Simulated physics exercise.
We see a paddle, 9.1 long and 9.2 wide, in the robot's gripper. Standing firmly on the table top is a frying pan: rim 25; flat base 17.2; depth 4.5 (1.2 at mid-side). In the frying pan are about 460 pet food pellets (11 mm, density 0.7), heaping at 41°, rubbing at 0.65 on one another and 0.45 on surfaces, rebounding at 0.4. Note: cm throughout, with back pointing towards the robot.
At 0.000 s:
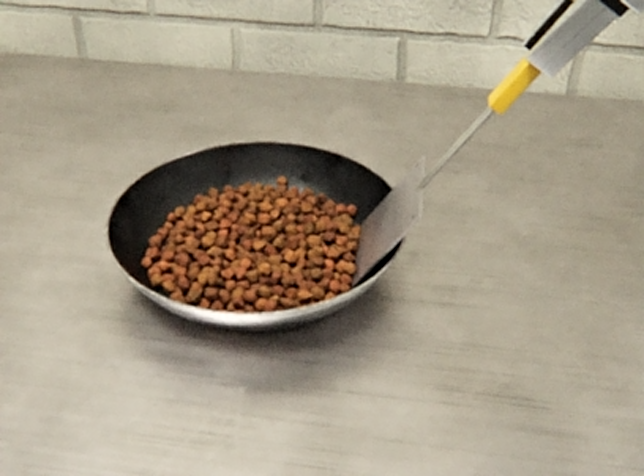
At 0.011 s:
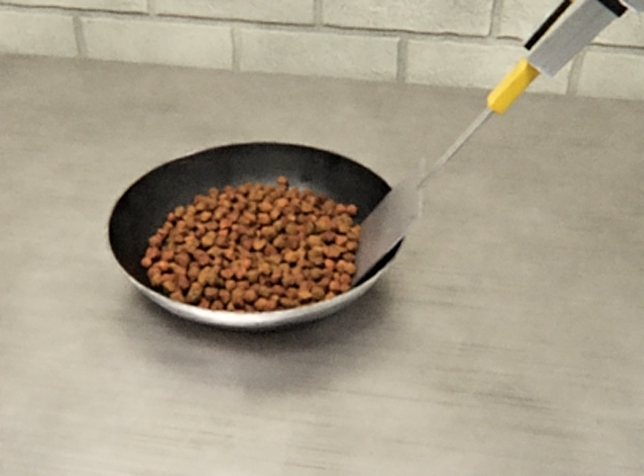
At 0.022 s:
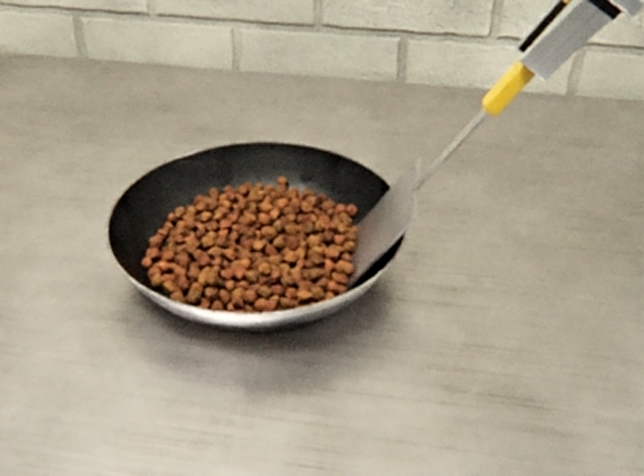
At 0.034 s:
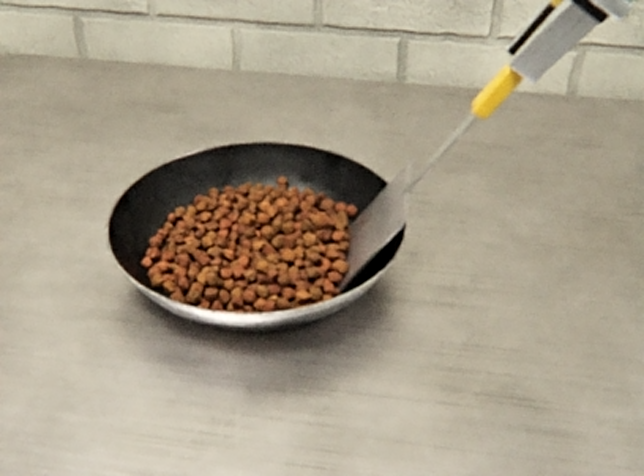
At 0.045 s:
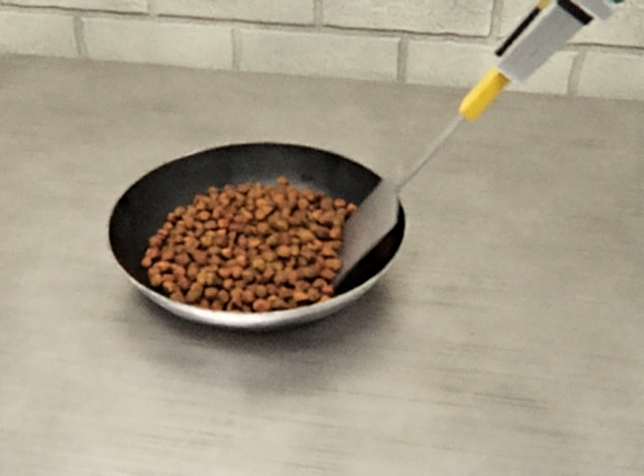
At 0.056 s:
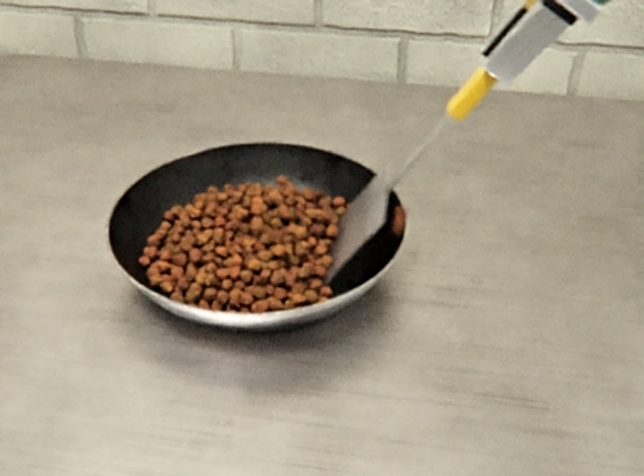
A robot's paddle slides a short way left through brown pellets in a dark frying pan.
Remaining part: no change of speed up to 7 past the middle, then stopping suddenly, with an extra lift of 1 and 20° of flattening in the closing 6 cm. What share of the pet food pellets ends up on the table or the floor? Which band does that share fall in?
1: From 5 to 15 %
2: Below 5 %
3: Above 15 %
From 5 to 15 % (1).
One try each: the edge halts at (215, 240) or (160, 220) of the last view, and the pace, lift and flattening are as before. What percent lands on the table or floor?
Estimates, in order: 0 % and 30 %.
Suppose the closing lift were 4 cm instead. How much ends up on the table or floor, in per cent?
Close to 10 in a hundred.
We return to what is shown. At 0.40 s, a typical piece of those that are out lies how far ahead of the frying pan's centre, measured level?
It sits close to 16 cm ahead of the middle.
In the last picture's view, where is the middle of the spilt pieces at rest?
Centre of the spill: Approx. (89, 236).
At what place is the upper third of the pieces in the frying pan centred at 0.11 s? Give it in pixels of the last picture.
Estimated point: Close to (233, 232).
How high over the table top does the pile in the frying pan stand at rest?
Some 6.5 cm above the table.
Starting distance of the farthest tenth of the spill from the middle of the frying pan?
20 centimetres, give or take.
By 0.11 s, sloping 58°, highest piece 20 above the table; 460 in the frying pan, 3 on the blade or in flight.
By 0.17 s, sloping 51°, highest piece 31 above the table; 460 in the frying pan, 3 on the blade or in flight.
By 0.40 s, sloping 38°, highest piece 42 above the table; 428 in the frying pan, 29 on the table or floor, 6 on the blade or in flight.
By 1.45 s, sloping 38°, highest piece 6 above the table; 427 in the frying pan, 36 on the table or floor.
Final count, 427 in the frying pan, 36 on the table or floor. That is 8 % on the table or floor.
